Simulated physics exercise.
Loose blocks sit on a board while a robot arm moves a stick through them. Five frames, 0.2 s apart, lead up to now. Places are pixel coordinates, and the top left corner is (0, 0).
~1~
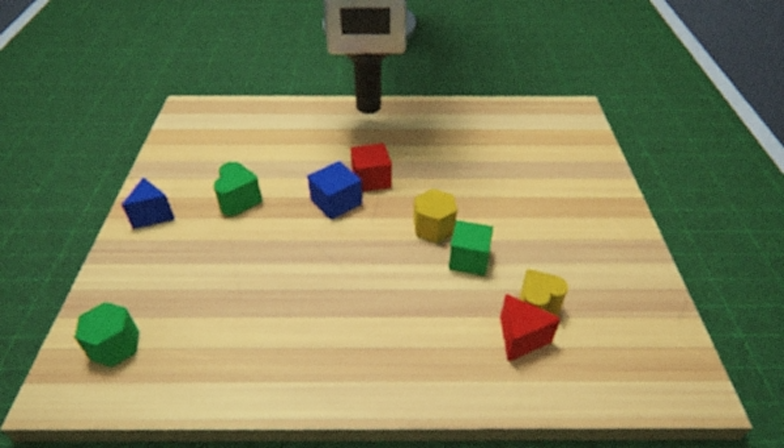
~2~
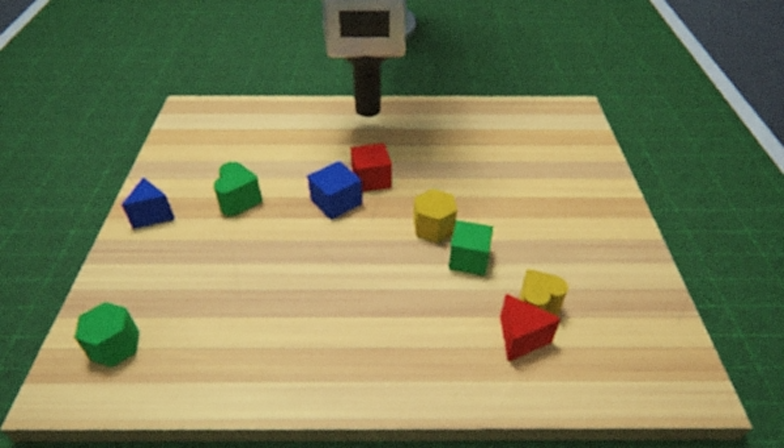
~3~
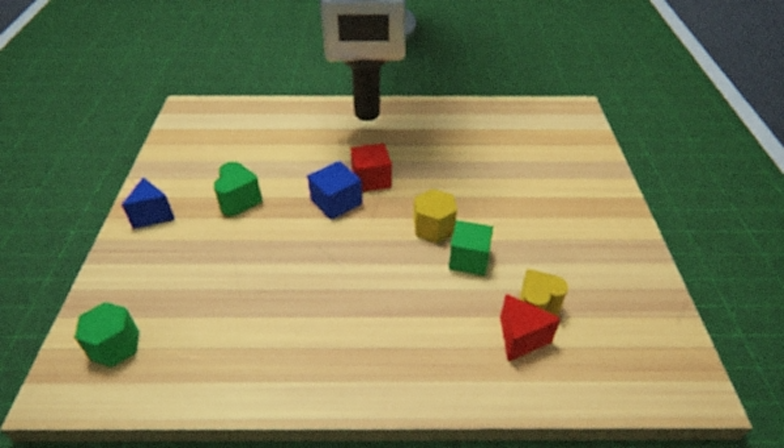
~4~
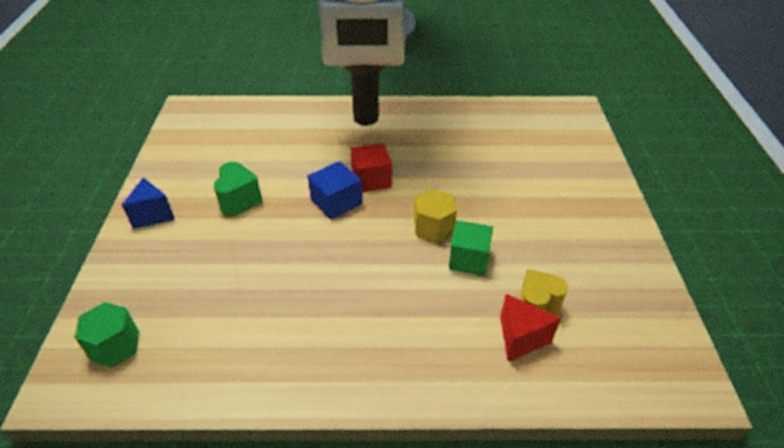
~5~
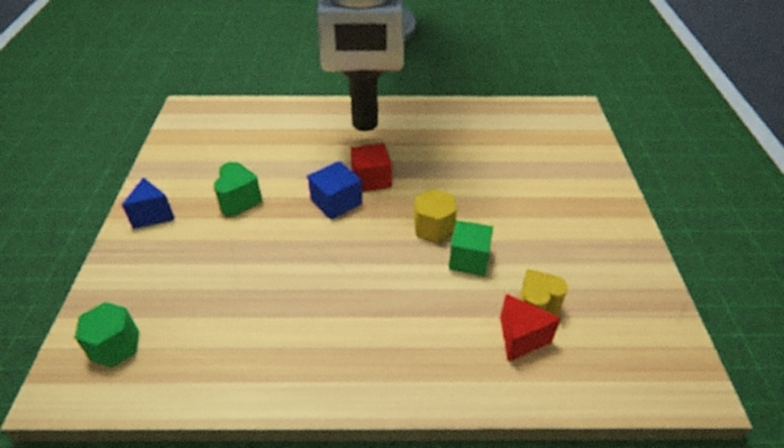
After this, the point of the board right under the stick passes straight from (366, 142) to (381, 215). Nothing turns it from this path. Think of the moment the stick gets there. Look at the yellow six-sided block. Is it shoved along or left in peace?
That block will keep its spot.
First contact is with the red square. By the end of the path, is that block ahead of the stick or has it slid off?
That block remains ahead.
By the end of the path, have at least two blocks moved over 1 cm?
Short answer: No.
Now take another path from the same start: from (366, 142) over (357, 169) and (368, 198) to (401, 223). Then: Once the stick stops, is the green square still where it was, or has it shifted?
Once the stick is done, the green square is in a new spot.
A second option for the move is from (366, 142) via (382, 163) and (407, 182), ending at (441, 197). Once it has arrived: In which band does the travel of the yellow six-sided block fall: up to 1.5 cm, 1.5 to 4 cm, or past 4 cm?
Short of 1.5 cm.
The first path, step by step. One third of the way, stick at (369, 147); red square at (372, 160).
Two thirds of the way, stick at (374, 171); blue square at (334, 180), turned 15° clockwise; red square at (378, 186).
At the end, stick at (381, 197); blue square at (334, 180), turned 15° clockwise; red square at (384, 214); yellow six-sided block still.
